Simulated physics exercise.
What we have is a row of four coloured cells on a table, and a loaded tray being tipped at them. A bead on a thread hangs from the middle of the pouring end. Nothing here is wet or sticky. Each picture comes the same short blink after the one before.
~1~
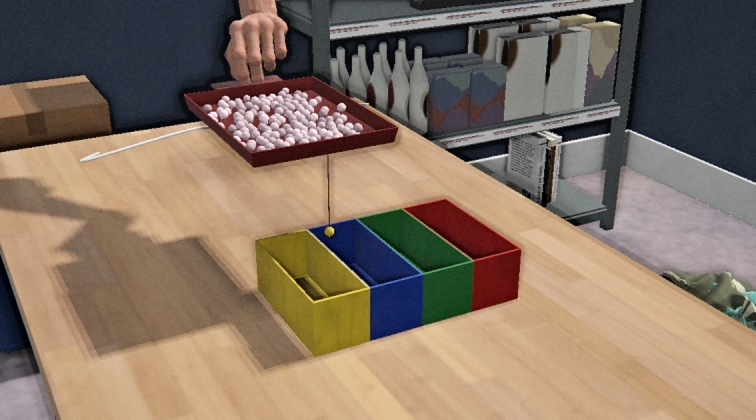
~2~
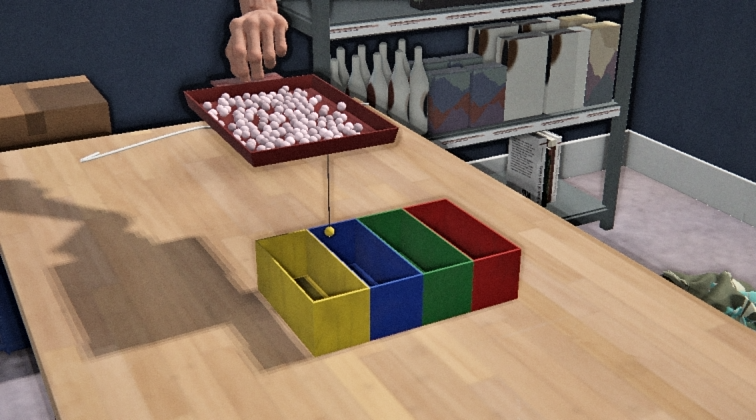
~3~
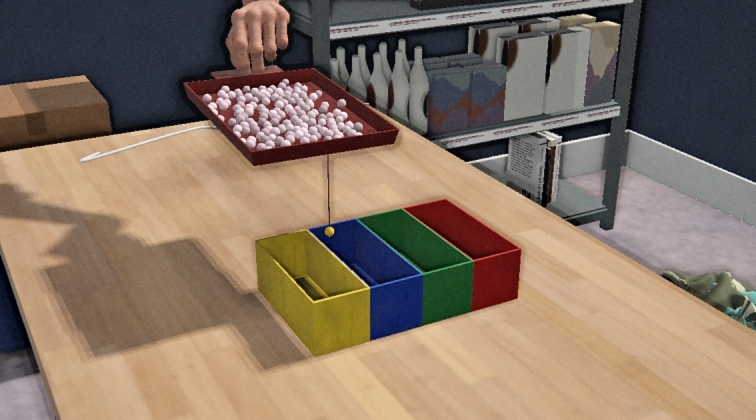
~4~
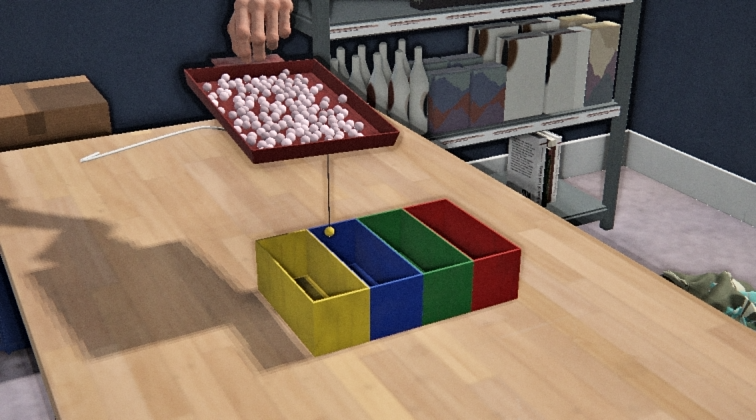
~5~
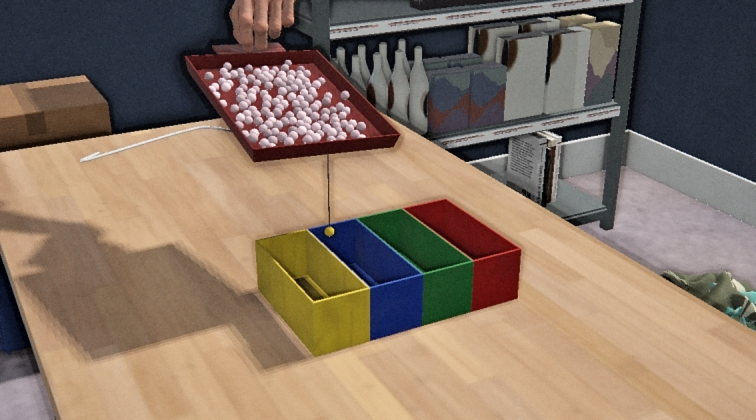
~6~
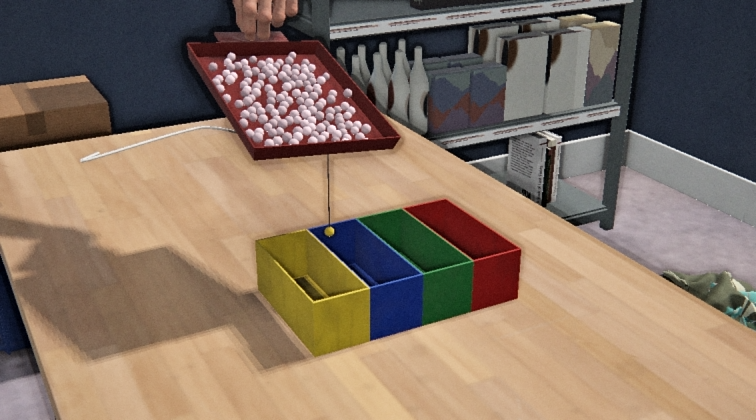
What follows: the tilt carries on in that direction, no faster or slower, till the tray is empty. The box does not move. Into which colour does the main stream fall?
It favours the green compartment.
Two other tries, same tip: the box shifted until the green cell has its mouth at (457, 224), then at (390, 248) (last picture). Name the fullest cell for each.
At the first place the cell in blue, at the second the green cell.
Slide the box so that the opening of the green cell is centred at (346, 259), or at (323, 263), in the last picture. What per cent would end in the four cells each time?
In turn 80 and 40 in a hundred.
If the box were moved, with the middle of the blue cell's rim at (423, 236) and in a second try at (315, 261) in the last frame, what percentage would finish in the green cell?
First some 0, then 40 per cent.
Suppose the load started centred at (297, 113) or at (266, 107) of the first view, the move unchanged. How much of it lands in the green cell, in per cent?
Roughly 70 per cent, and 70 per cent.
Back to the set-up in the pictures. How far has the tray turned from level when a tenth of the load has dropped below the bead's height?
At some 75 degrees.
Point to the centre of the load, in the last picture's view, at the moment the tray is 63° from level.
Close to (354, 124).
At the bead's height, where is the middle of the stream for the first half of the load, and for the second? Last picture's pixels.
Around (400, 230) and then (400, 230).
Shortly afterwards, tray tipped steeply; all but a few on the tray; a little in the green cell; only a few in the red cell; only a few falling or outside the box.
Next, tray tipped past a quarter turn; only a few on the tray; near two thirds in the green cell; near a quarter in the blue cell; only a few in the yellow cell; only a few in the red cell; a little falling or outside the box.
Some moments later, tray tipped past a quarter turn; the bulk in the green cell; near a quarter in the blue cell; only a few in the yellow cell; only a few in the red cell; only a few falling or outside the box.
In the end, tray tipped past a quarter turn; the bulk in the green cell; near a quarter in the blue cell; only a few in the yellow cell; only a few in the red cell; only a few outside the box.
